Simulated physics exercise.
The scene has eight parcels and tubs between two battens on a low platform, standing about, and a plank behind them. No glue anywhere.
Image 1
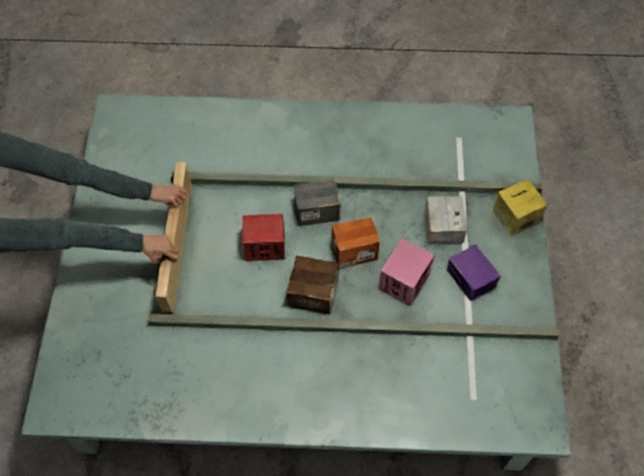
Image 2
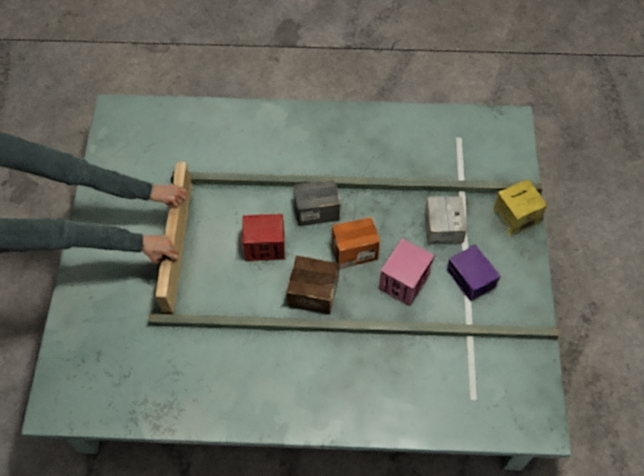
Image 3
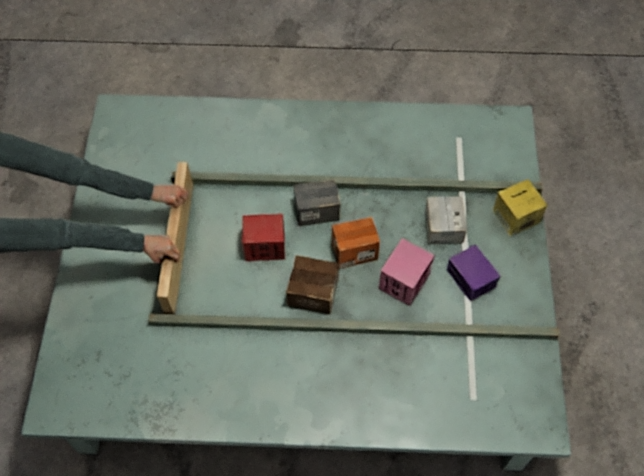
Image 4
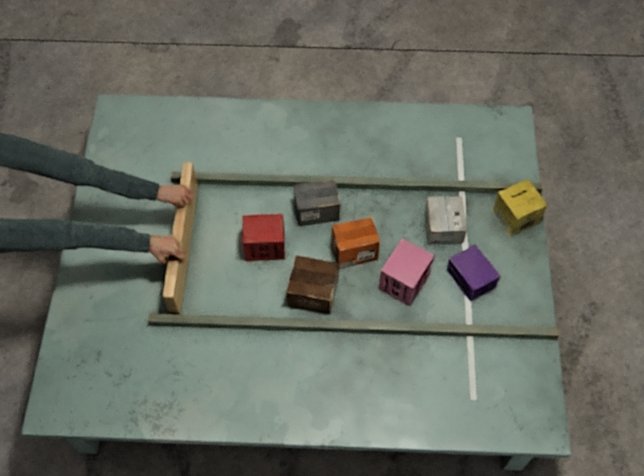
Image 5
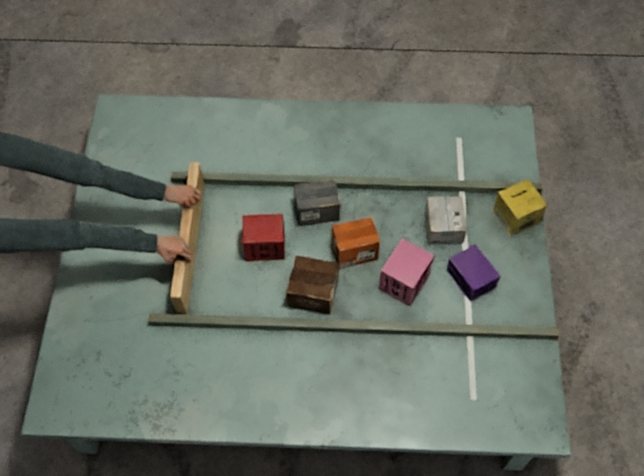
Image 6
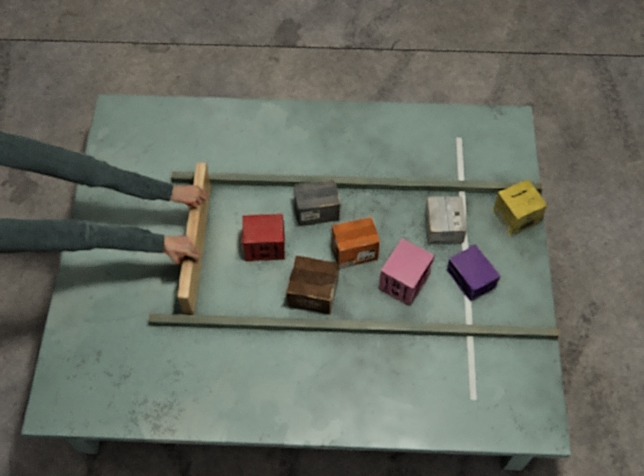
On a green tabletop, two hands sliding a wooden plank slightly right between two battens, eight coloured boxes standing still.
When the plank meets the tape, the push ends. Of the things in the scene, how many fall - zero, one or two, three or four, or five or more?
Of those, one or two fall.
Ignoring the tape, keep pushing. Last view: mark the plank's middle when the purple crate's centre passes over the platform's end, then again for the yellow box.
Approx. (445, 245) for the first, approx. (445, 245) for the second.
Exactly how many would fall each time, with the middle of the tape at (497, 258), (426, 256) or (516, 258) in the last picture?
Respectively 5, 0 and 5.
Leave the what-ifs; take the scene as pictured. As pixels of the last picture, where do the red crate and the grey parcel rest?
(488, 246) and (487, 212), roughly.
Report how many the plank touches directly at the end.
Well, it touches 3.
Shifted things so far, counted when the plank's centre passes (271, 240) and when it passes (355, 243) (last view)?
The counts are 1 and 6.
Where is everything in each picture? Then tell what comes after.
In the first frame, yellow box (519, 208); purple crate (473, 273); white parcel (445, 220); plank (175, 237); tape (466, 257).
In the second frame, purple crate (473, 273); grey parcel (317, 203).
In the third frame, white parcel (445, 220); red crate (264, 238).
In the fourth frame, yellow box (519, 208); orange parcel (355, 243).
In the fifth frame, purple crate (473, 273); plank (189, 237).
In the sixth frame, yellow box (519, 208); purple crate (473, 273); white parcel (445, 220); plank (195, 238); tape (466, 257).
Early on, none off yet; yellow box at rest near (519, 208); purple crate at rest near (473, 273); white parcel at rest near (445, 220).
Finally, the number that fall off is one or two; lost, purple crate and yellow box.
